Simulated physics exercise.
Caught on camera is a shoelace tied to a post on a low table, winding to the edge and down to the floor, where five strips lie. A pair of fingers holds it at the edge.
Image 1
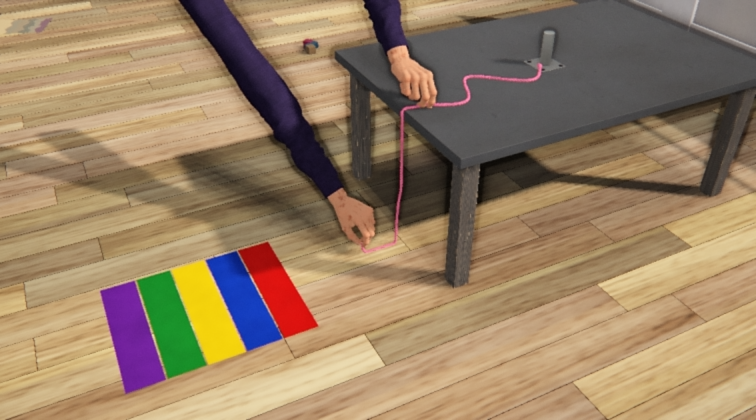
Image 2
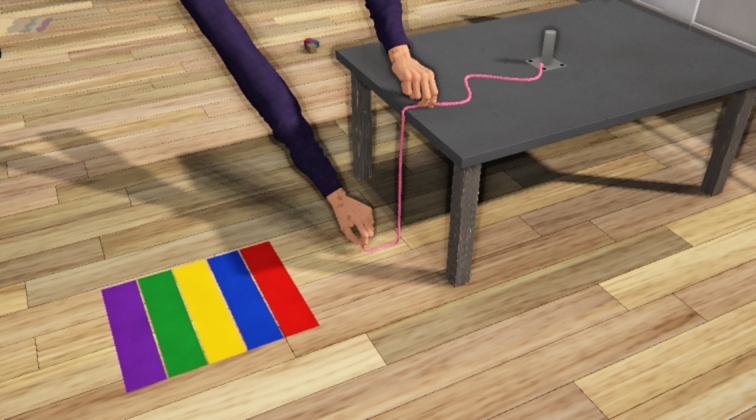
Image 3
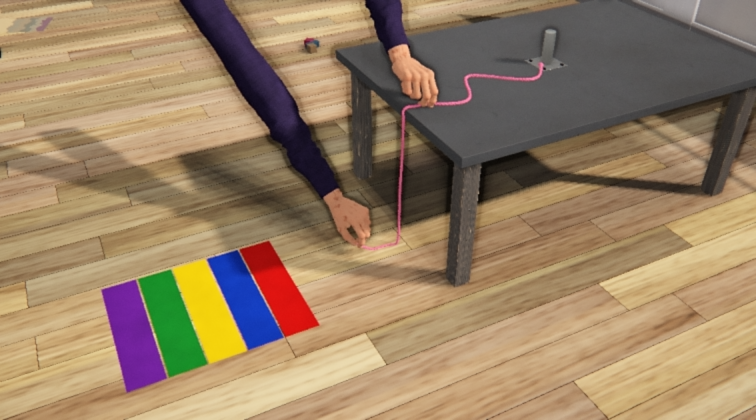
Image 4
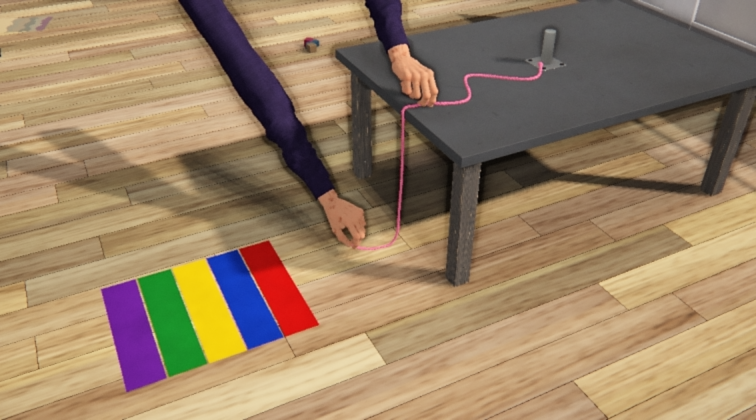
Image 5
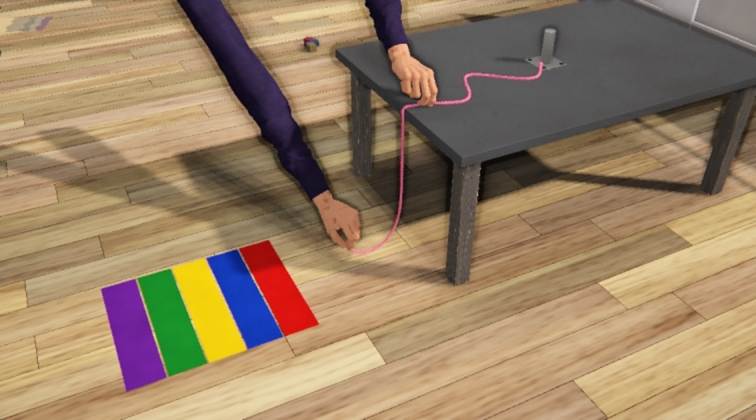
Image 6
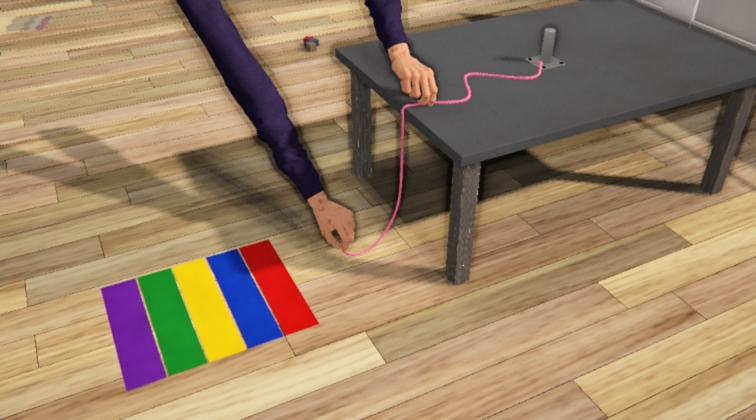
A hand drawing the loose end of a pink shoelace slightly left across the floor, another holding it at the table edge.
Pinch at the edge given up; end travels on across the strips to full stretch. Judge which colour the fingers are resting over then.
The yellow strip.
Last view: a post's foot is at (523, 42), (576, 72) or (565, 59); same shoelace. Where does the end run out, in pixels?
Approximate places, in that order: (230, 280), (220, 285), (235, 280).
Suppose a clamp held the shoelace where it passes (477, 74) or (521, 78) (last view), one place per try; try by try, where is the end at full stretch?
Estimates in sequence: (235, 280) then (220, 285).
Soon after, end near (260, 273); over red.
Then, end near (225, 284); over blue.
At full stretch, end near (203, 290); over yellow. It gets as far as the yellow strip.
